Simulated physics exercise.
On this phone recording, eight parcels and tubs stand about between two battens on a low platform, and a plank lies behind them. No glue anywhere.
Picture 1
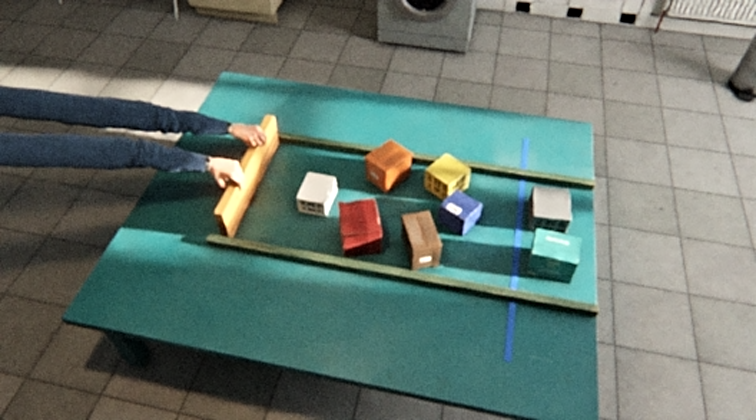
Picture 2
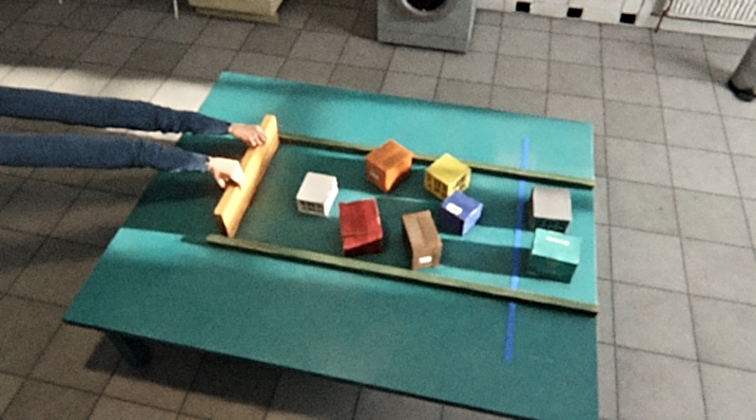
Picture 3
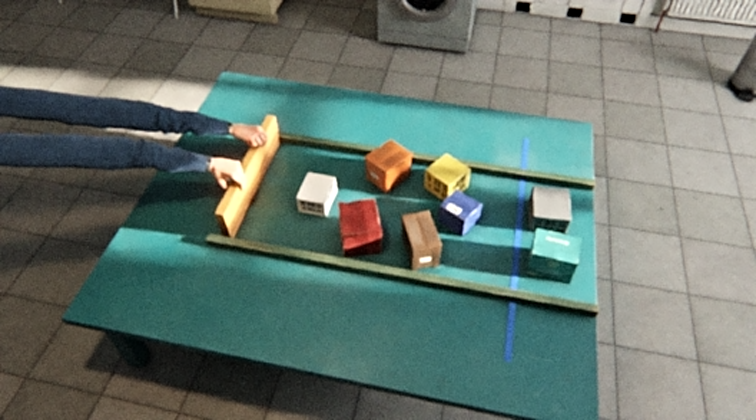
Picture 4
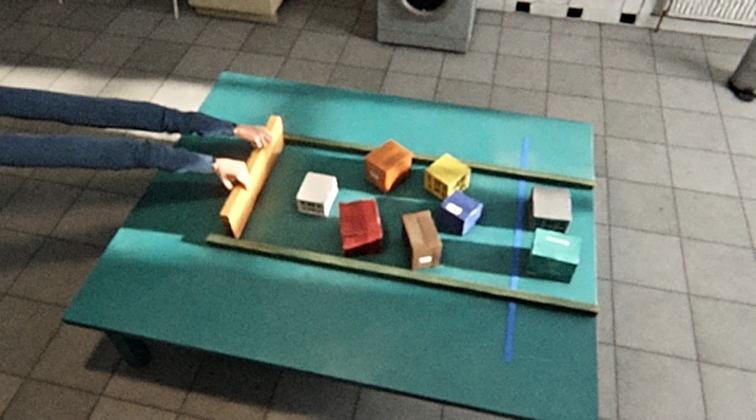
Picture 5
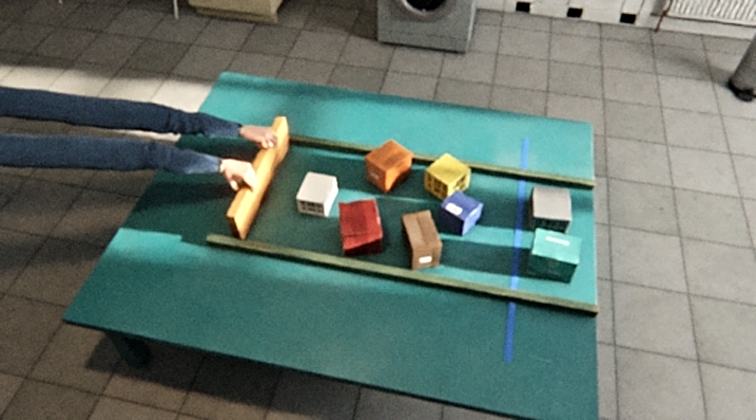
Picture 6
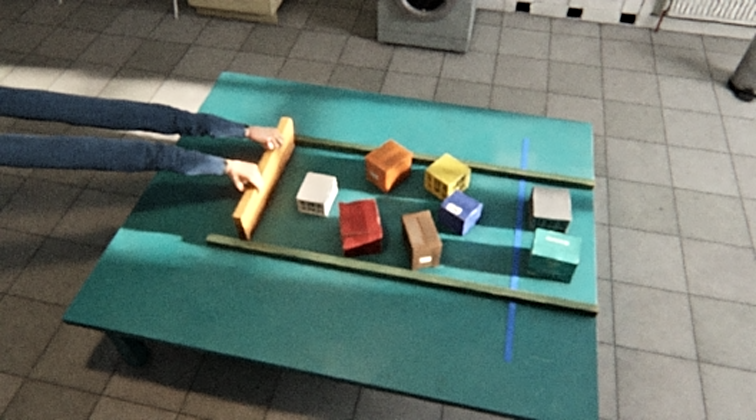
On a low green platform, two hands held an orange plank upright behind eight scattered boxes and slid it slightly to the right between two battens, while the boxes stayed where they were.
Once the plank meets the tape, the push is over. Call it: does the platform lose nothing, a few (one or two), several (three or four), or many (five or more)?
It loses a few, one or two.
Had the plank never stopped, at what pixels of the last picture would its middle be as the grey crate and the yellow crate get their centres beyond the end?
When the grey crate crosses, the middle is near (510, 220); when the yellow crate crosses, near (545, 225).
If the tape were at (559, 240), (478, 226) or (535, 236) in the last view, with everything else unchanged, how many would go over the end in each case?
The counts would be 5, 0 and 2.
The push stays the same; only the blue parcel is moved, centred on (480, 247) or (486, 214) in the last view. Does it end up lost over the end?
Observed in order: Try one, it does not remain; try two, it keeps its spot.
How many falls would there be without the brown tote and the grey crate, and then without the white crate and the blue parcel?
Fallen: 0 in the first try, 1 in the other.
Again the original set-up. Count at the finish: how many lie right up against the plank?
That comes to 3.
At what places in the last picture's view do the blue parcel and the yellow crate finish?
Blue parcel at about (568, 225), yellow crate at about (572, 191).
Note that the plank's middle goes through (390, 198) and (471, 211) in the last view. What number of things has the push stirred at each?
Respectively 5 and 8.
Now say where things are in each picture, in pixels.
Turquoise box (553, 256); grey crate (549, 210); blue parcel (459, 213); plank (250, 175); tape (518, 233), in the first picture.
Grey crate (549, 210); orange tote (389, 167), in the second picture.
Blue parcel (459, 213); plank (250, 175), in the third picture.
Turquoise box (553, 256); white crate (317, 194), in the fourth picture.
Grey crate (549, 210); brown tote (420, 241), in the fifth picture.
Turquoise box (553, 256); grey crate (549, 210); blue parcel (459, 213); plank (267, 178); tape (518, 233), in the sixth picture.
Early on, none off yet; turquoise box at rest near (553, 256); grey crate at rest near (549, 210); blue parcel at rest near (459, 213).
Finally, the number that fall off is one or two; lost, grey crate and turquoise box.
